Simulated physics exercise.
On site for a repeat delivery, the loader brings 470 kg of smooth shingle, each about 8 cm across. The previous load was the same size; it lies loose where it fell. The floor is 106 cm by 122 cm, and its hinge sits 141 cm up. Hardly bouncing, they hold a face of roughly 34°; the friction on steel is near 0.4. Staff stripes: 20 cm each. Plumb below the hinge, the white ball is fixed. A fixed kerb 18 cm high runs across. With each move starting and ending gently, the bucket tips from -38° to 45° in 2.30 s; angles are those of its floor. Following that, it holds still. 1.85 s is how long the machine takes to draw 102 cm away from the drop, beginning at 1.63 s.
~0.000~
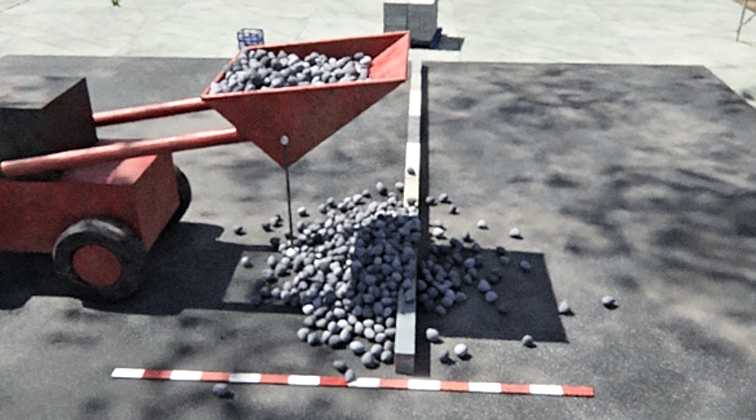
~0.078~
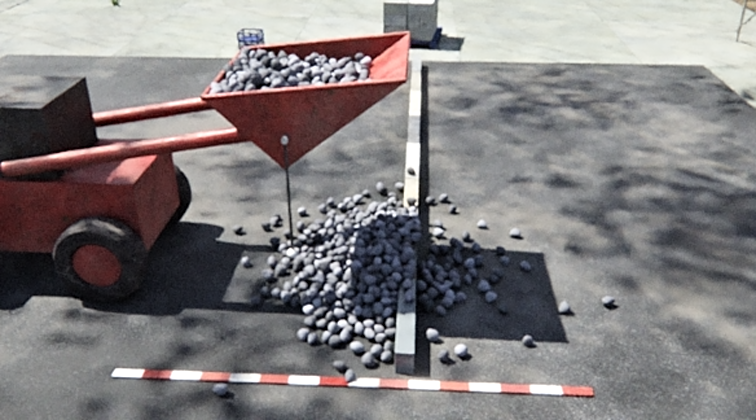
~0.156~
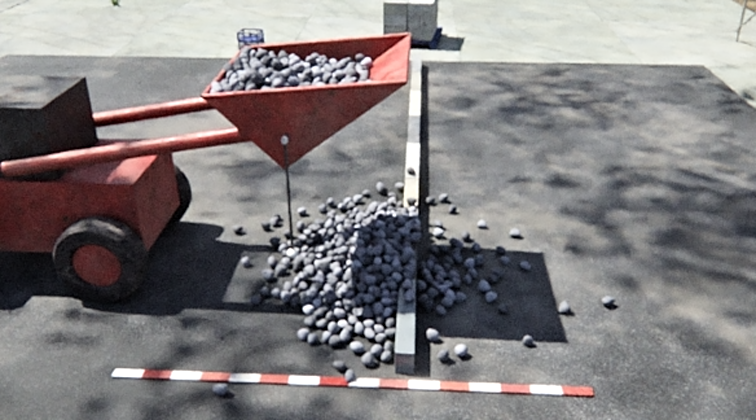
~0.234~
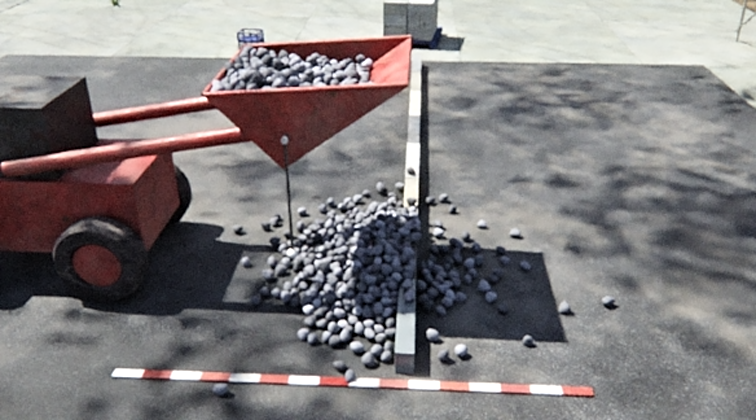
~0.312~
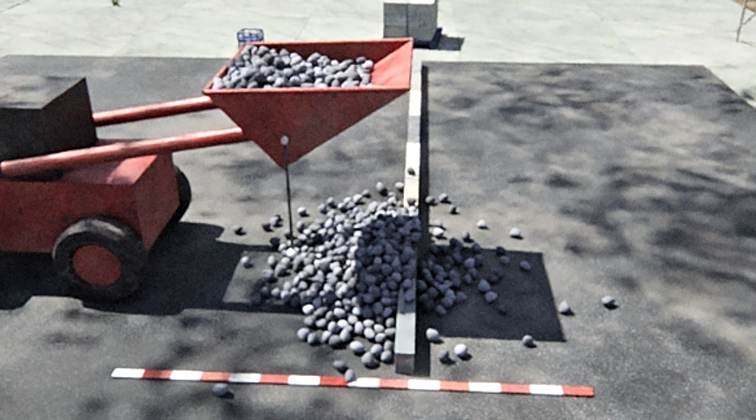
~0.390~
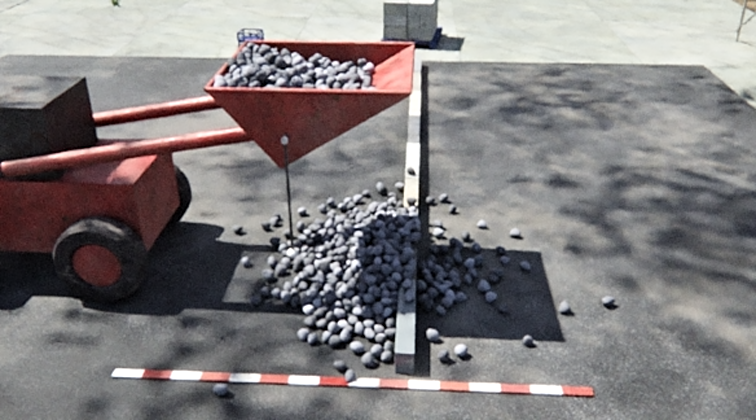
On sunlit dark tarmac, a red loader slightly tilting its raised bucket of grey stones above a loose pile straddling a kerb.
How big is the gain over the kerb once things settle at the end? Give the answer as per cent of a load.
The gain is about 60 per cent of a load.
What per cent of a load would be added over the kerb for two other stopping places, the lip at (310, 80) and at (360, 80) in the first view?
I'd expect near 0 per cent first and near 25 per cent next.
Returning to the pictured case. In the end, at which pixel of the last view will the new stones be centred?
In the last view, somewhere near (432, 258).
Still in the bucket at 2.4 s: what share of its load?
Roughly 0 per cent remains inside.
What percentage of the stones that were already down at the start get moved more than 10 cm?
Roughly 25 % of them.
After 1.7 s the floor is at 32°; in per cent of one load, 87 in the bucket, 101 on this side of the kerb, 12 over the kerb; the foremost stones are at (530, 281).
After 2.4 s the floor is at 45°; in per cent of one load, 0 in the bucket, 136 on this side of the kerb, 63 over the kerb; the foremost stones are at (566, 285).
After 3.9 s the floor is at 45°; in per cent of one load, 0 in the bucket, 130 on this side of the kerb, 70 over the kerb; the foremost stones are at (648, 280).
After 6.6 s the floor is at 45°; in per cent of one load, 0 in the bucket, 130 on this side of the kerb, 70 over the kerb; the foremost stones are at (648, 280). Net gain over the kerb, 60.
